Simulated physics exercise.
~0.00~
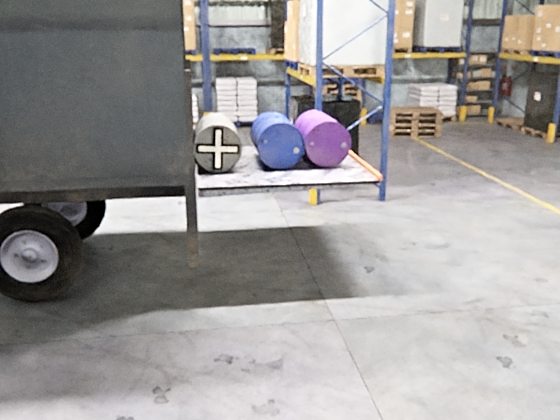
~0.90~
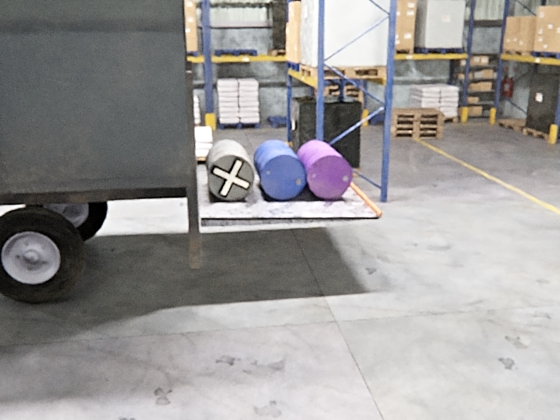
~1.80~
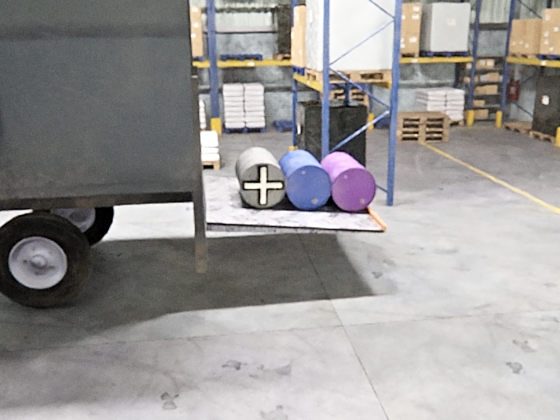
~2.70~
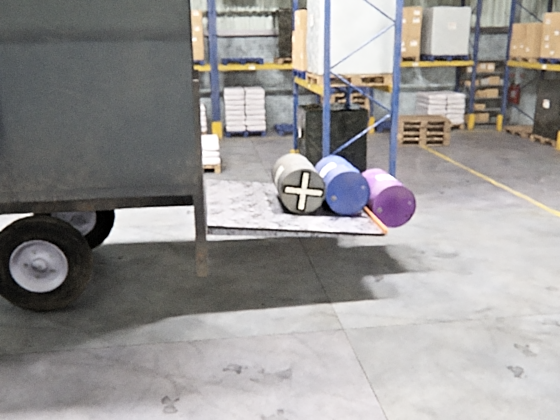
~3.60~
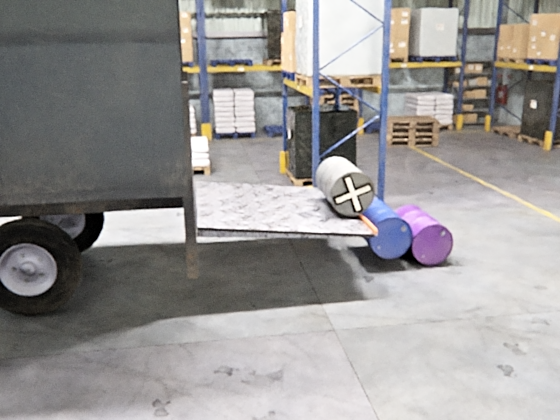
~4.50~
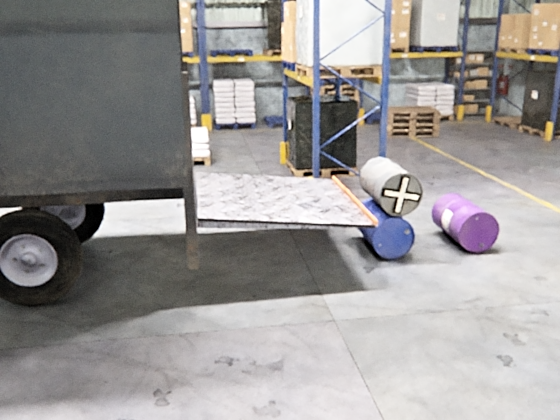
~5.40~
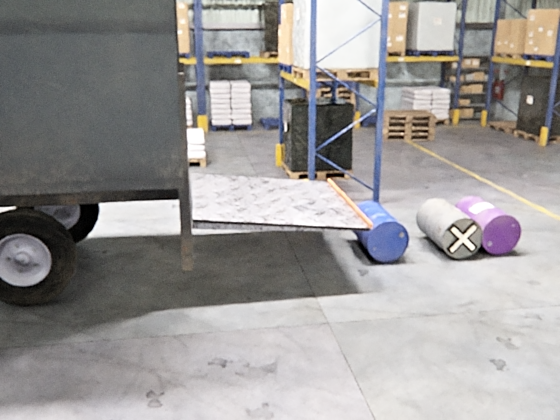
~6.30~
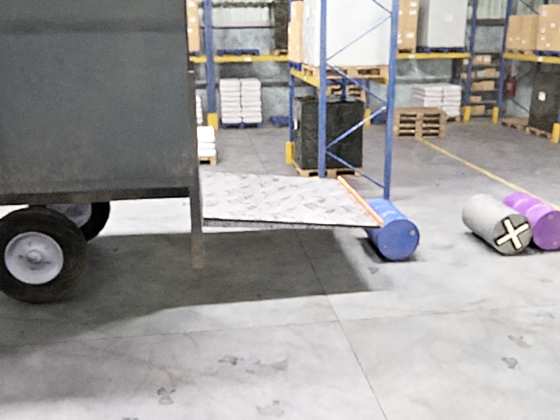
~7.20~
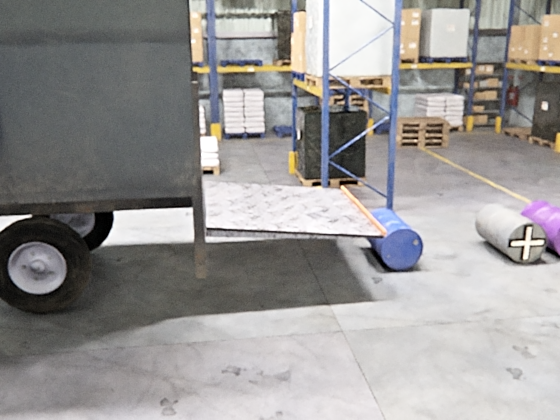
A dark trailer stood in a warehouse with three drums on its rear platform, which tipped down so they rolled right and dropped off the end; the purple and cross-marked grey ones rolled farther away, while the blue stayed by the edge.
